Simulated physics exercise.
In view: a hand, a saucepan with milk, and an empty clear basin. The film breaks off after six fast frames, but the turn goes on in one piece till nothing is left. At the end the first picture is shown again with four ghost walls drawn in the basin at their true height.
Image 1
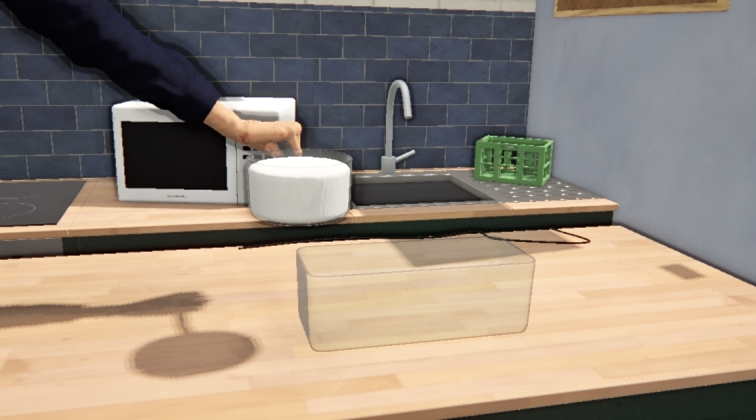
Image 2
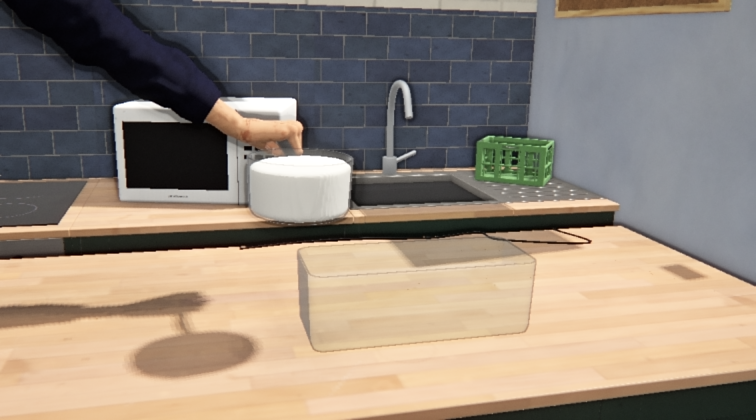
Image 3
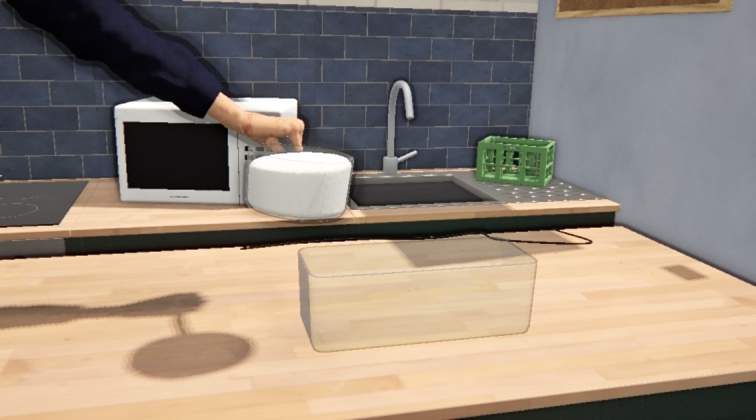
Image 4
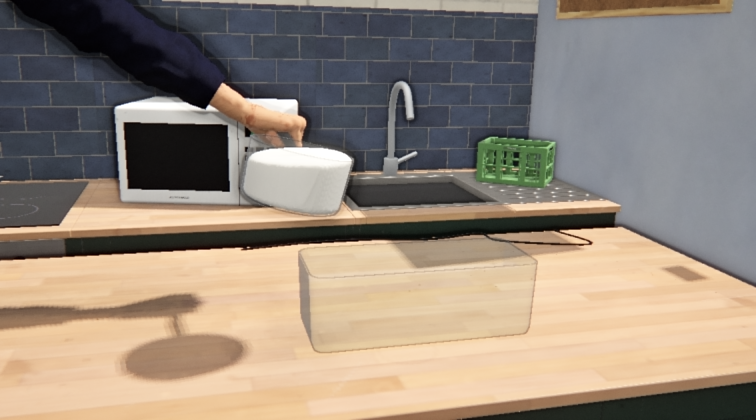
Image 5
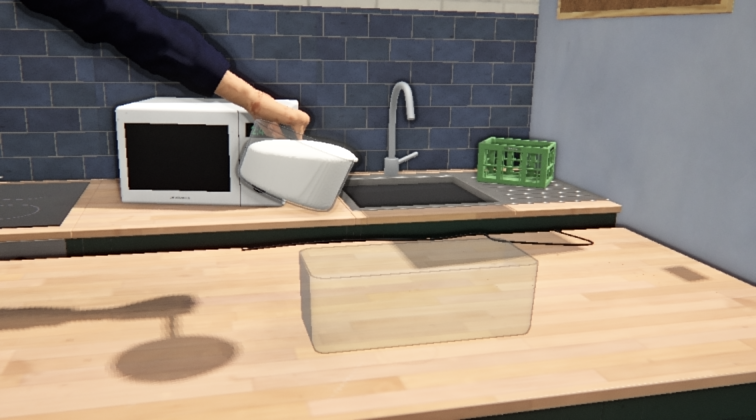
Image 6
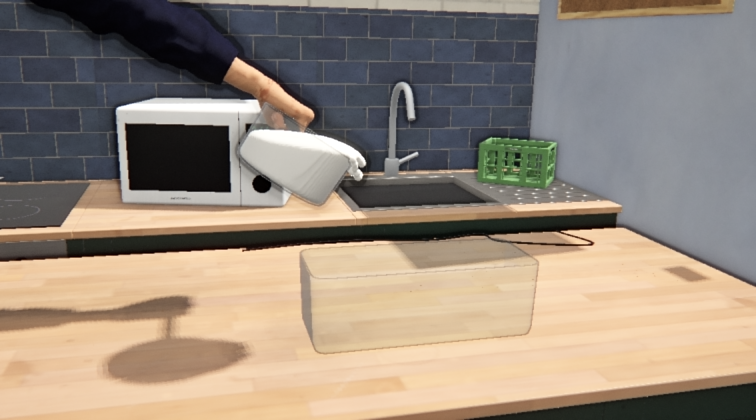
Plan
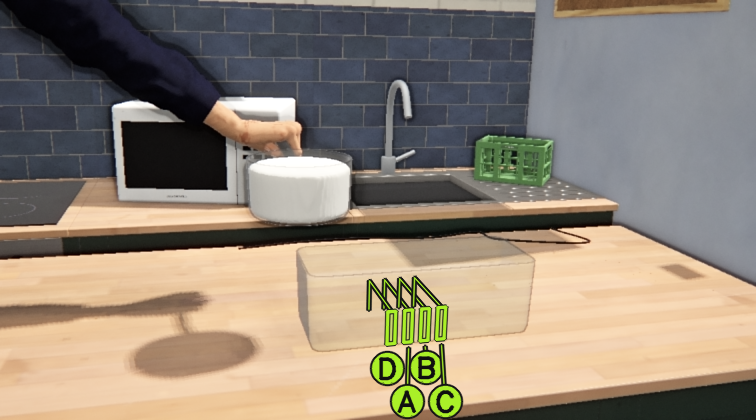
The footage shows a hand holding a white pan above a kitchen counter, behind an empty clear basin. The hand keeps the pan upright, then tilts it steadily to the right until white liquid just crosses its lip.
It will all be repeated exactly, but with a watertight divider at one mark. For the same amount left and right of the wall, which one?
Place C.
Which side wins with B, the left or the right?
The right one.
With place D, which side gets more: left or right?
The right side.
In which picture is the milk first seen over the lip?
Picture 5.
On the marked copy, A at (408, 348); B at (425, 346); C at (441, 344); D at (391, 349).
Choosing A, about 11 % ends left of the wall and 87 % right of it.
Choosing B, about 21 % ends left of the wall and 77 % right of it.
Choosing C, about 43 % ends left of the wall and 55 % right of it.
Choosing D, about 7 % ends left of the wall and 91 % right of it.
